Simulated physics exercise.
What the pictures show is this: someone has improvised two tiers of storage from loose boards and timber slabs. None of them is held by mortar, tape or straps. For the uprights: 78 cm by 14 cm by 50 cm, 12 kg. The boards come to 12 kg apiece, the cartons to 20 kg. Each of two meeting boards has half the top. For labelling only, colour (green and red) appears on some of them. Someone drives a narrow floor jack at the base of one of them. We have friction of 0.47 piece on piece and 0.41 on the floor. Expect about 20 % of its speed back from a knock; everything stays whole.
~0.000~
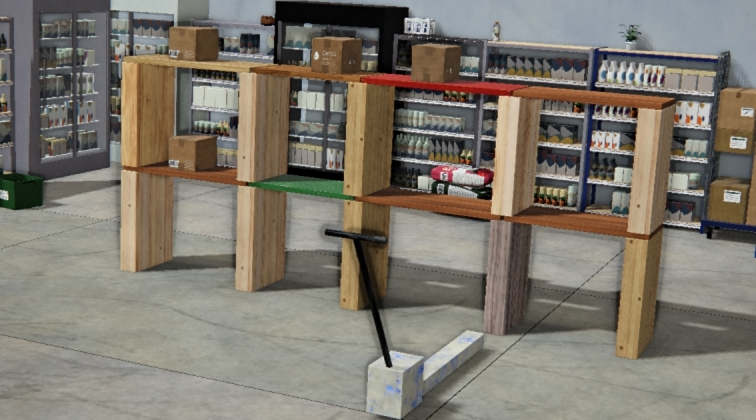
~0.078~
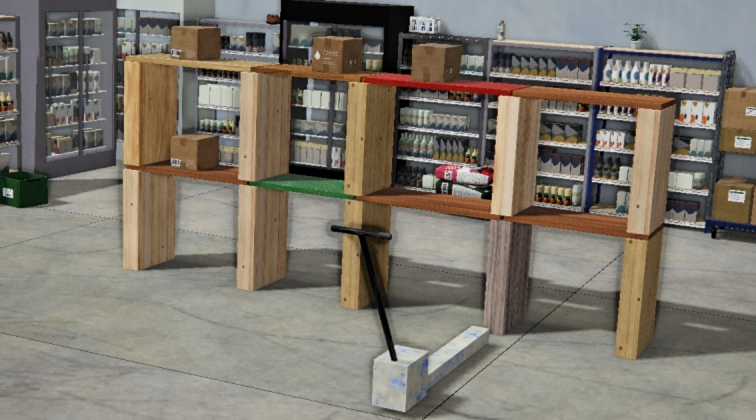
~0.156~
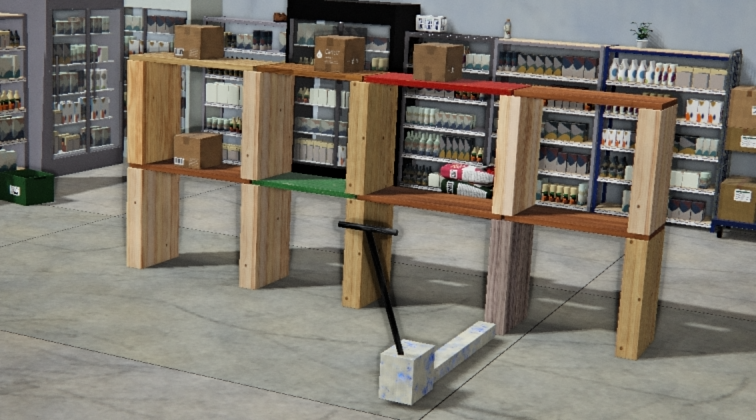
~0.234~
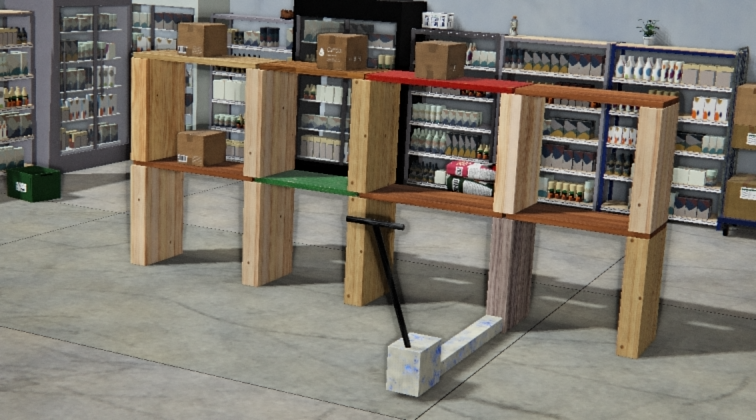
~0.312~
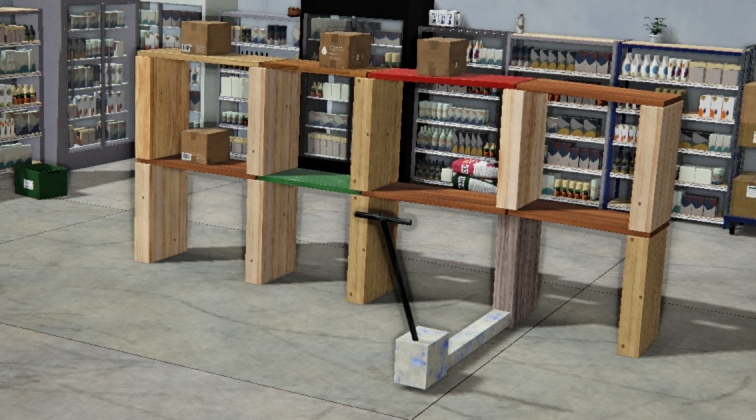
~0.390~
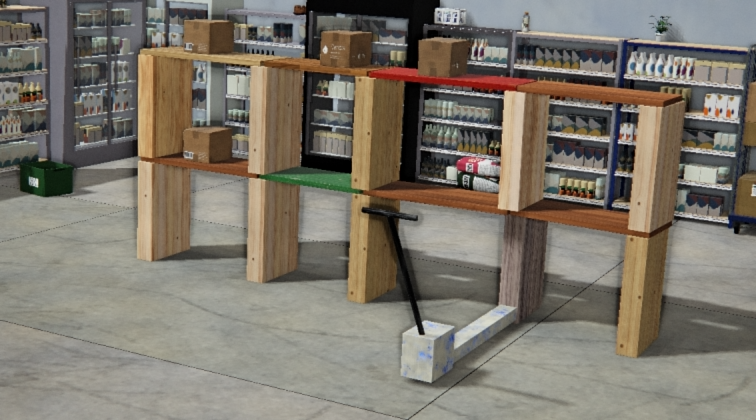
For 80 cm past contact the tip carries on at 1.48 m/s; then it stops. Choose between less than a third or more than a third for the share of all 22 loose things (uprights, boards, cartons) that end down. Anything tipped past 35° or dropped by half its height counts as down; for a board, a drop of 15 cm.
I would say fewer than one in three of them.
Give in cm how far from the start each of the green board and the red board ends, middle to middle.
Green ends up 0 cm away; red ends up 20 cm away.
After 0.46 s, none of the 22 pieces down, 6 disturbed; red board 30 mm from its place.
After 0.58 s, none of the 22 pieces down, 8 disturbed; red board 7 cm from its place.
After 0.74 s, none of the 22 pieces down, 8 disturbed; red board 13 cm from its place.
After 0.94 s, none of the 22 pieces down, 11 disturbed; red board 21 cm from its place.
In the end (1.8 s), none of the 22 pieces down, 10 disturbed; red board 23 cm from its place; green board unmoved. That is 0 per cent. From the last view, middles, red board near (466, 77), green board near (323, 179).
